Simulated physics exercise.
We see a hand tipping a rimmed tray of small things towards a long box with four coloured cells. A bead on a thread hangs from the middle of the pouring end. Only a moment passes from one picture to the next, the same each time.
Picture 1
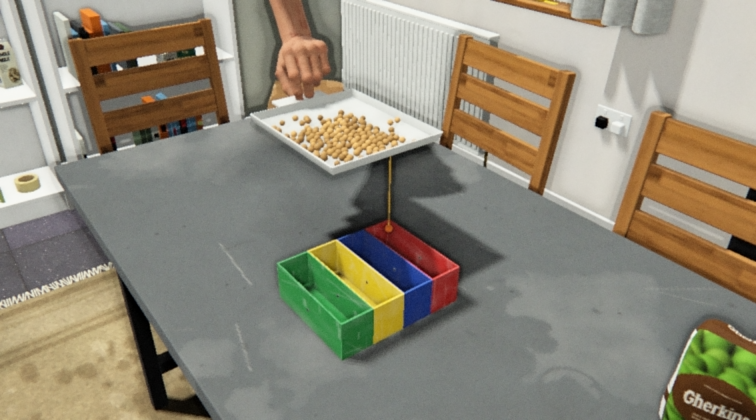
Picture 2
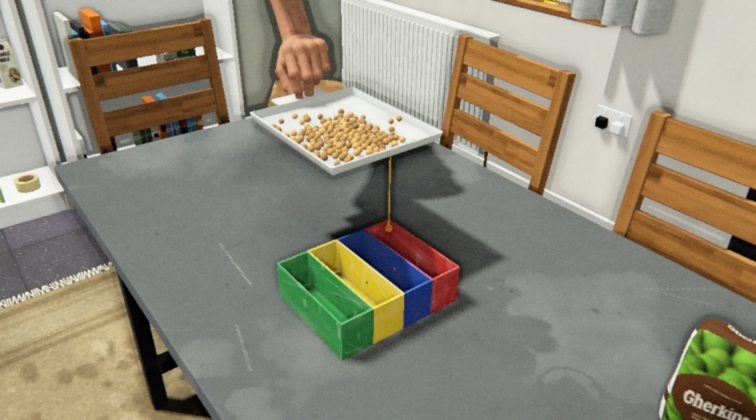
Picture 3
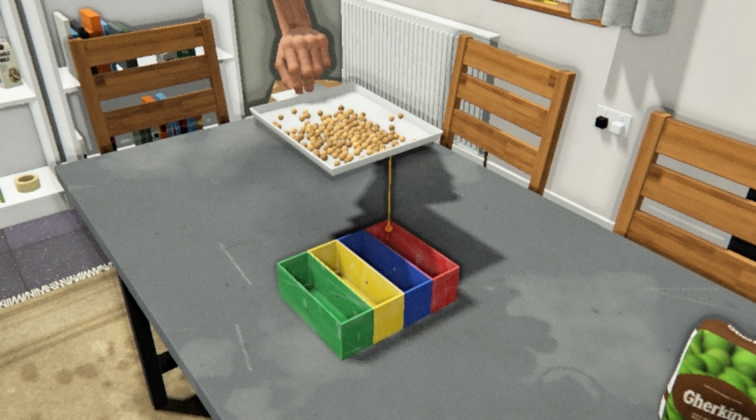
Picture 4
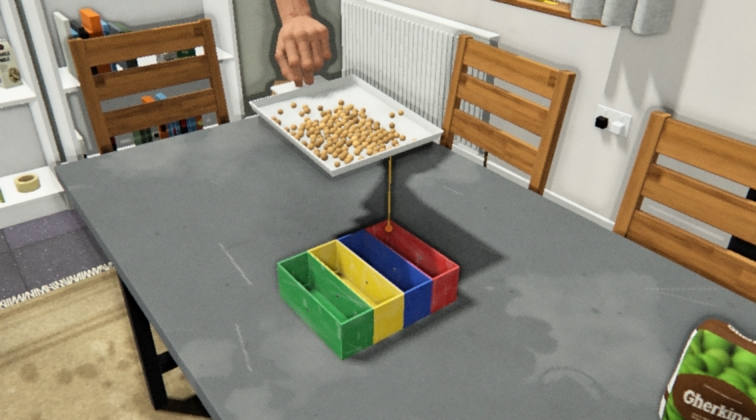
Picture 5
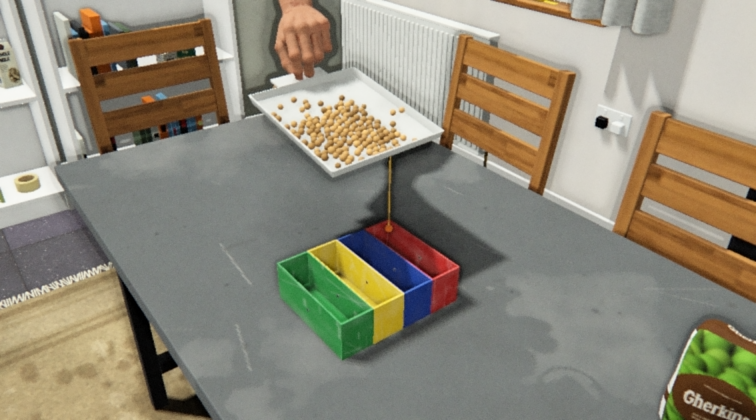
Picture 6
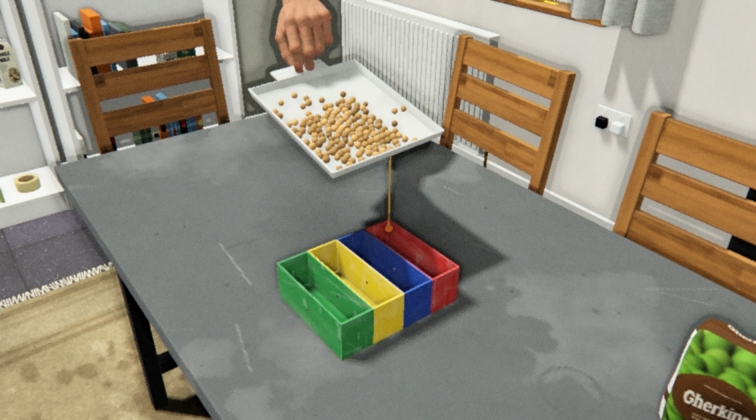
On a grey table, a hand slowly tilting a white tray of round wooden beads above a box with four coloured compartments.
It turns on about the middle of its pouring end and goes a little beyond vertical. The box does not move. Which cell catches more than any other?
The yellow cell gets the most.
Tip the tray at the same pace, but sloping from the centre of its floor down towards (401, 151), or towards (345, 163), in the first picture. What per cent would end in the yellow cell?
Roughly 0 per cent, and 60 per cent.
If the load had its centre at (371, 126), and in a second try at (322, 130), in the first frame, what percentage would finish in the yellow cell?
First some 40, then 50 per cent.
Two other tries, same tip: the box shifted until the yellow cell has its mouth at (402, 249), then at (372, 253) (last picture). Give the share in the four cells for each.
About 60 and 90 per cent.
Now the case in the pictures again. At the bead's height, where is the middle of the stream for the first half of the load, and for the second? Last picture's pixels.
Early half (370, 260), late half (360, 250).
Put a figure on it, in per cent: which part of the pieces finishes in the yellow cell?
Close to 40 per cent.
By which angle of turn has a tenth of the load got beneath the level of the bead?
At some 60 degrees.
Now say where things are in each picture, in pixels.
The first frame shows corners of the pouring end (333, 166) and (439, 132), level; middle of the load (346, 138), round wooden beads; bead on its thread (389, 228); green cell (357, 331); yellow cell (388, 315); blue cell (417, 301); red cell (445, 287).
The second frame shows corners of the pouring end (333, 166) and (439, 132), level; middle of the load (346, 137).
The third frame shows corners of the pouring end (333, 167) and (439, 131), tipped barely, lowest at the left corner; middle of the load (346, 136).
The fourth frame shows corners of the pouring end (333, 168) and (439, 131), tipped a little, lowest at the left corner; middle of the load (346, 133).
The fifth frame shows corners of the pouring end (333, 169) and (440, 130), tipped a little, lowest at the left corner; middle of the load (347, 132).
The sixth frame shows corners of the pouring end (333, 170) and (440, 129), tipped a little, lowest at the left corner; middle of the load (348, 131), the larger part on the move; green cell (357, 331); yellow cell (388, 315); blue cell (417, 301); red cell (445, 287).
Just after the last frame, tray tipped steeply; the larger part on the tray; just a few in the yellow cell; just a few in the blue cell; about a tenth falling or outside the box.
A moment on, tray tipped right over; just a few on the tray; roughly a third in the yellow cell; roughly a quarter in the blue cell; about a tenth in the red cell; about a tenth in the green cell; about a tenth falling or outside the box.
Further on, tray tipped past a quarter turn; roughly half in the yellow cell; roughly a quarter in the blue cell; about a tenth in the red cell; about a tenth in the green cell; about a tenth falling or outside the box.
When it is over, tray tipped past a quarter turn; roughly half in the yellow cell; roughly a quarter in the blue cell; about a tenth in the red cell; about a tenth in the green cell; about a tenth outside the box.
